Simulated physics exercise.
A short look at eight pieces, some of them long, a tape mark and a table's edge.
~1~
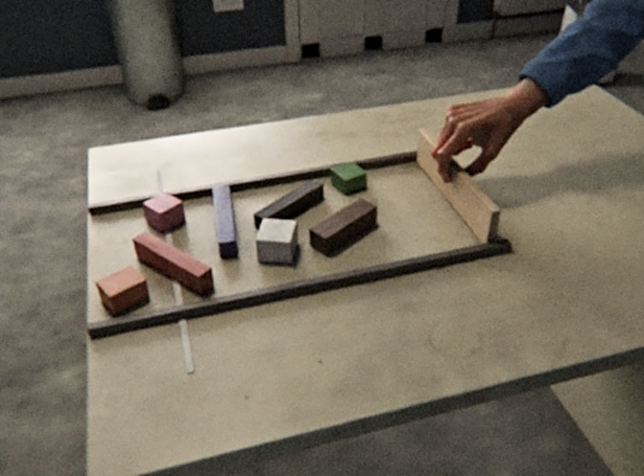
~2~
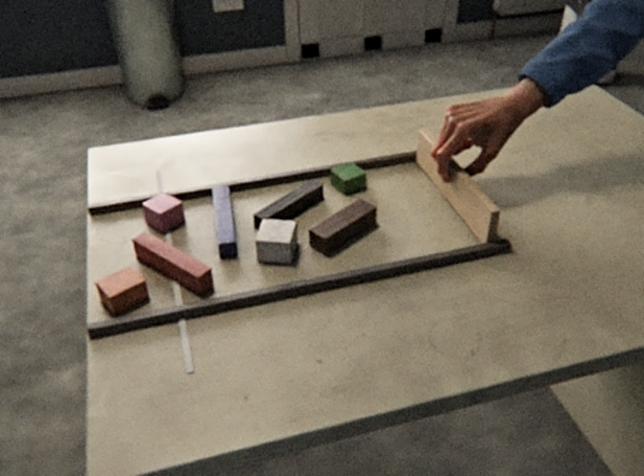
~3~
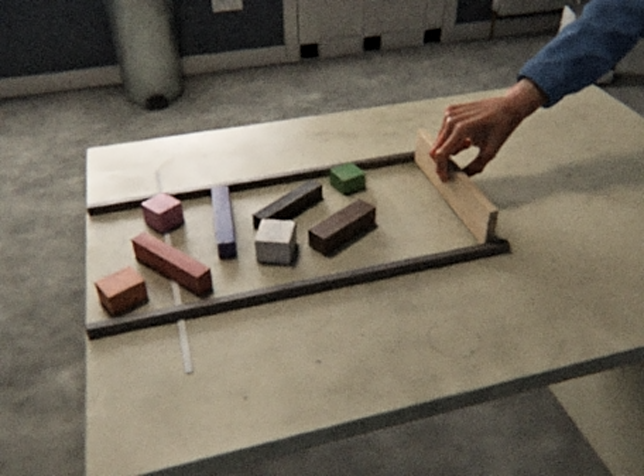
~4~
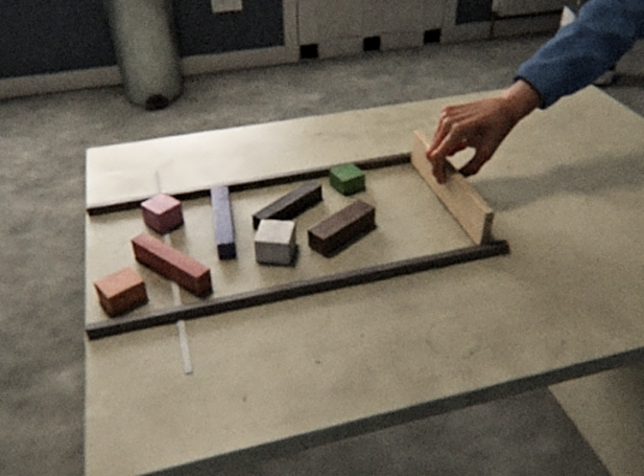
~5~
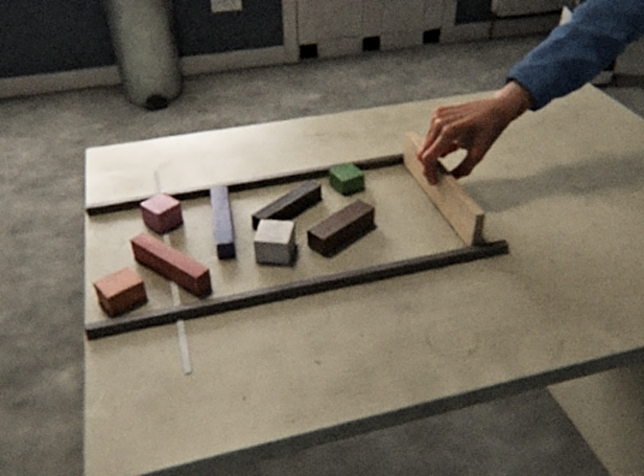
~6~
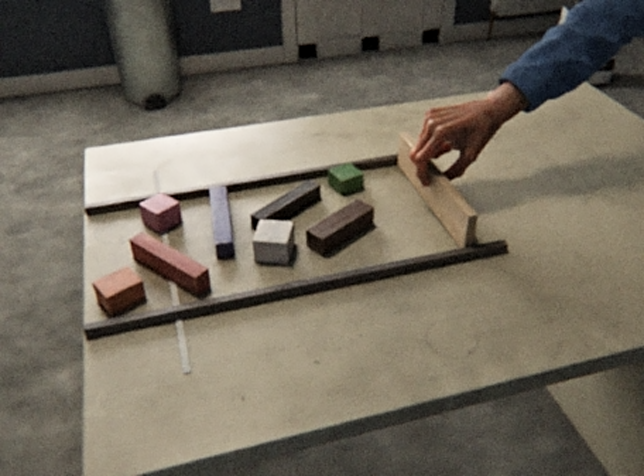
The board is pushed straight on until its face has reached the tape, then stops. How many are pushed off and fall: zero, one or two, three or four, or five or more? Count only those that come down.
Here the number that fall off is one or two.
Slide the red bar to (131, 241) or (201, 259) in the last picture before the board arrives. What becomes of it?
Place by place, it is lost; stays on.
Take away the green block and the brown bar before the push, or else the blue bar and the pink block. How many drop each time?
The counts: 0 and 1.
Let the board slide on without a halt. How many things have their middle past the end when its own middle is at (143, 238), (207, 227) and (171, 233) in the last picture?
The counts: 4, 0 and 1.
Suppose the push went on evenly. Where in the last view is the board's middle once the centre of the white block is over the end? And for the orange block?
At (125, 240) for the white block; at (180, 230) for the orange block.
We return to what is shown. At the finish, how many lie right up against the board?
It touches 3.
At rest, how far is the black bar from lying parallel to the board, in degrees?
Some 40 degrees.
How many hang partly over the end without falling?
Overhanging: 3.
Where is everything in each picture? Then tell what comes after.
In the first frame, orange block (123, 289); pink block (164, 212); red bar (173, 262); board (454, 183); tape (171, 252).
In the second frame, pink block (164, 212); brown bar (344, 226).
In the third frame, red bar (171, 262); green block (348, 178).
In the fourth frame, orange block (121, 291); black bar (288, 206).
In the fifth frame, pink block (162, 213); white block (275, 242).
In the sixth frame, orange block (120, 290); pink block (161, 213); red bar (169, 263); board (433, 187); tape (168, 252).
A little later, none off yet; orange block at rest near (120, 290); pink block at rest near (161, 213); red bar at rest near (169, 263).
Next, none off yet; orange block moving near (110, 295); pink block shifted about its own width near (123, 215); red bar shifted a little near (130, 277).
When it is over, the number that fall off is one or two; down, orange block.
